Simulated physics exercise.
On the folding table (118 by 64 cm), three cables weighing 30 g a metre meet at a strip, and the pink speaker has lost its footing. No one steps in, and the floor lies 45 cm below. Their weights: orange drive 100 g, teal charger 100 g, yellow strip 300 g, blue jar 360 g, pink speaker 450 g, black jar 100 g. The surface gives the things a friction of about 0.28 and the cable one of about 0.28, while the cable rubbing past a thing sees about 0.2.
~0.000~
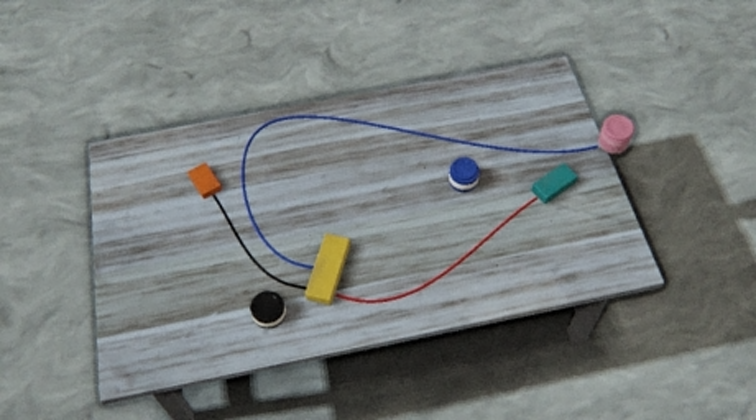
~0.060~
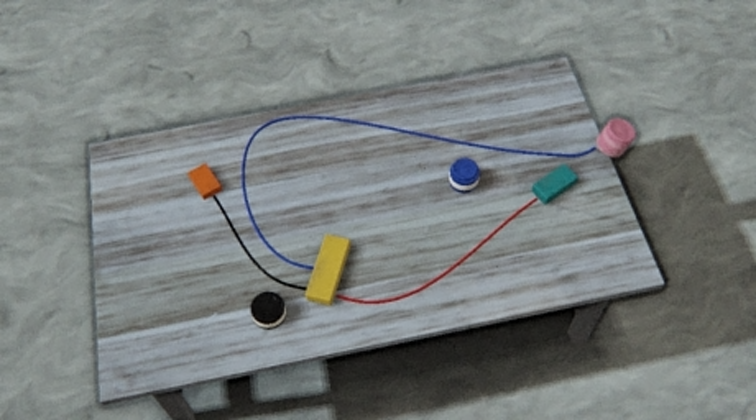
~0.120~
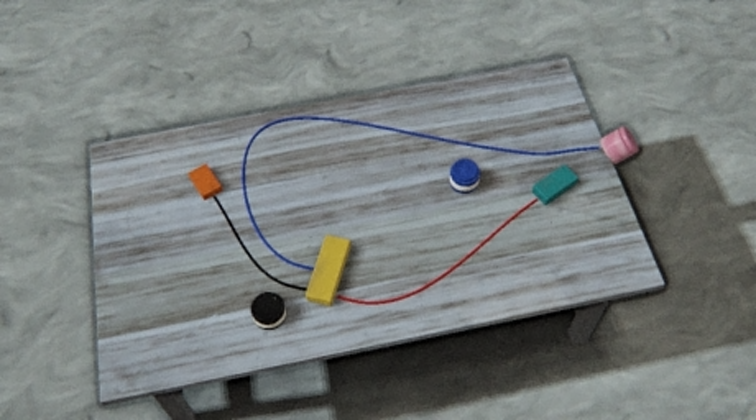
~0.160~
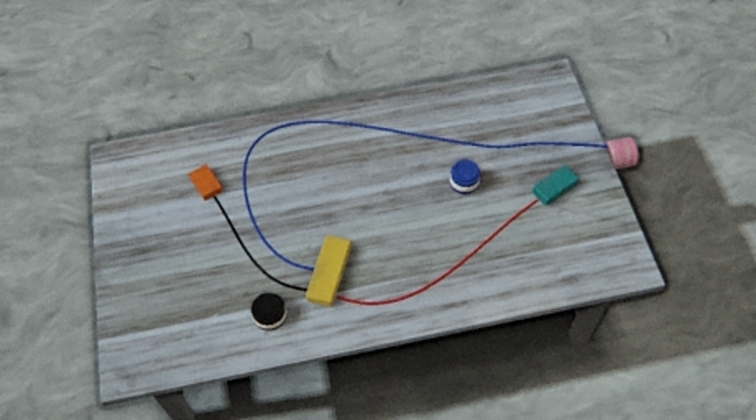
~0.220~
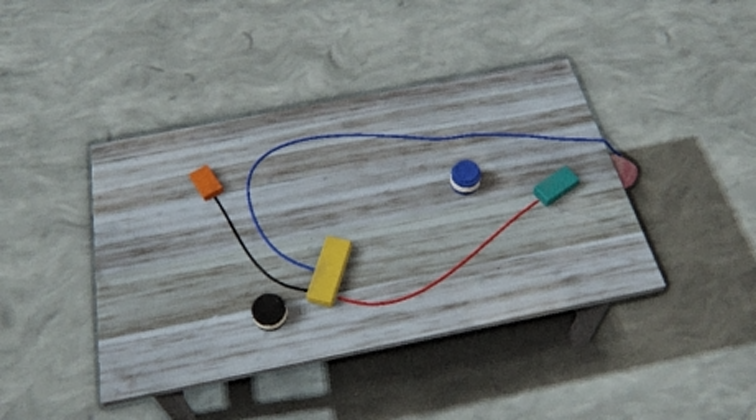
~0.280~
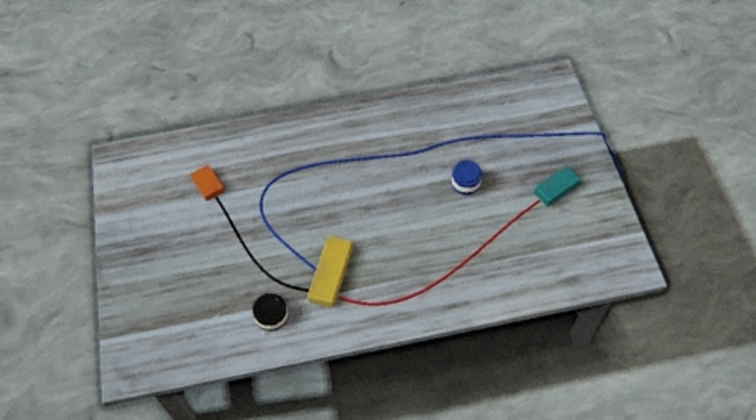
In the video, a pink cylindrical object at the right edge of a wooden table tips outward and drops out of sight behind the edge, drawing the attached blue cable rightward while the other objects stay essentially still.
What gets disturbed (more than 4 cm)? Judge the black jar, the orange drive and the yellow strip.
As I see it, the black jar rests where it was; the orange drive rests where it was; the yellow strip rests where it was.
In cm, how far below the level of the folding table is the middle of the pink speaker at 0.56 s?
I'd say close to 40 centimetres below.
After 0.6 s, the strip's end of the blue cable at (325, 265); yellow strip 1 cm off its start, pink speaker over the edge.
After 0.8 s, the strip's end of the blue cable at (325, 265); yellow strip 1 cm off its start, pink speaker over the edge.
After 1.1 s, the strip's end of the blue cable at (325, 265); yellow strip 1 cm off its start at (337, 267), pink speaker over the edge.
After 1.4 s, the strip's end of the blue cable at (325, 265); yellow strip 1 cm off its start, pink speaker over the edge.
After 2.6 s, the strip's end of the blue cable at (325, 265); yellow strip 1 cm off its start at (337, 267), black jar 0 cm off its start at (269, 306), orange drive 0 cm off its start at (206, 180), pink speaker over the edge.
